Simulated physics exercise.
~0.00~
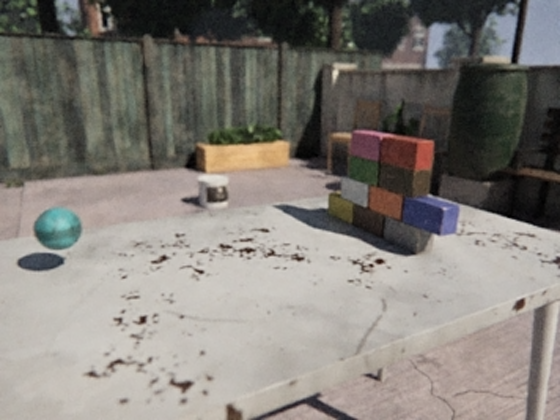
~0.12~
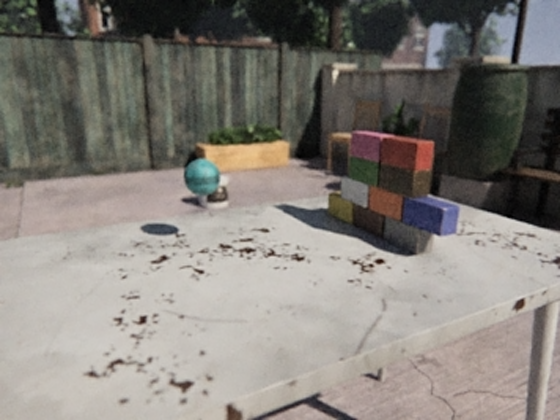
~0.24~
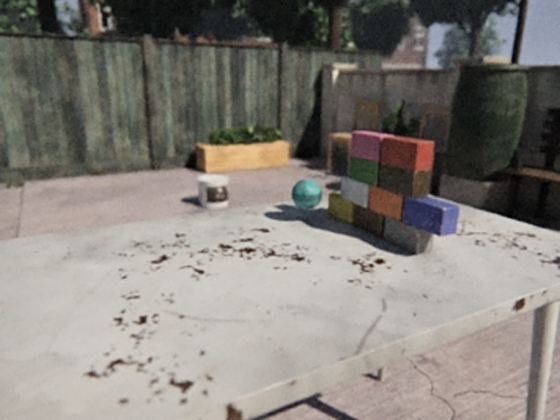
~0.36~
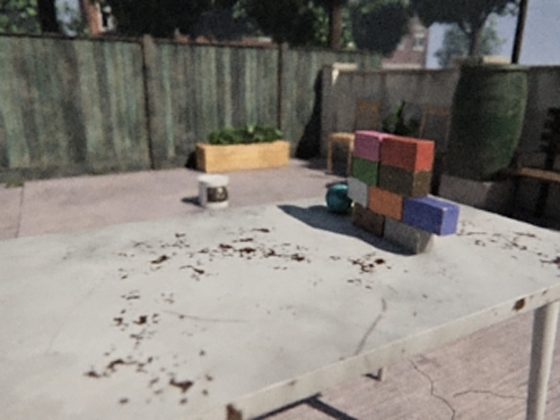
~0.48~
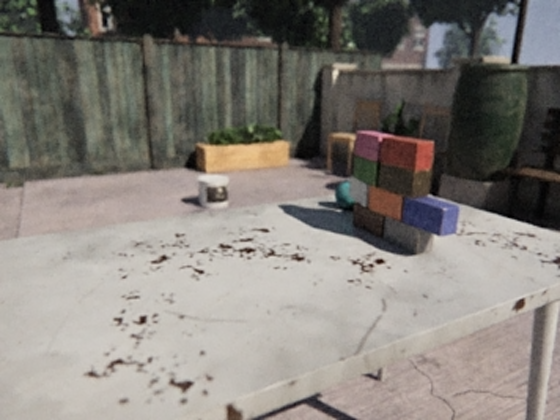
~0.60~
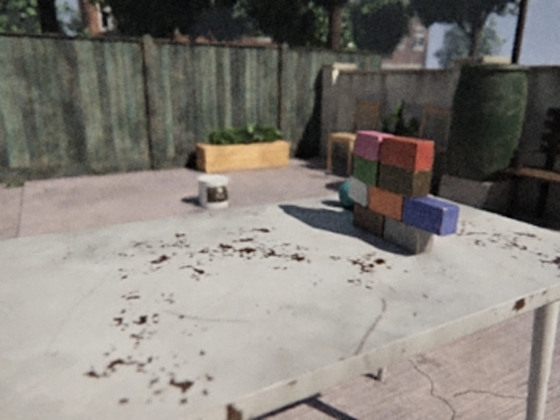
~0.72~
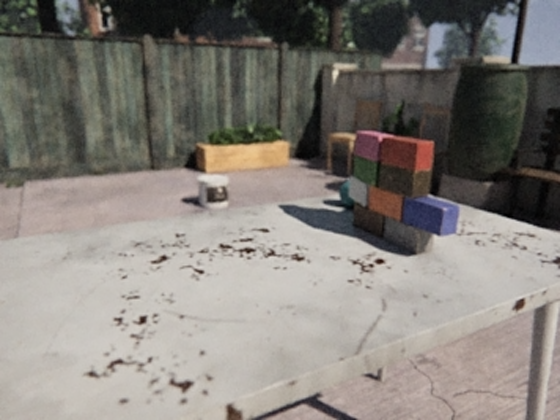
A turquoise ball flies right into a block pile, dislodging the yellow block without toppling the pile.
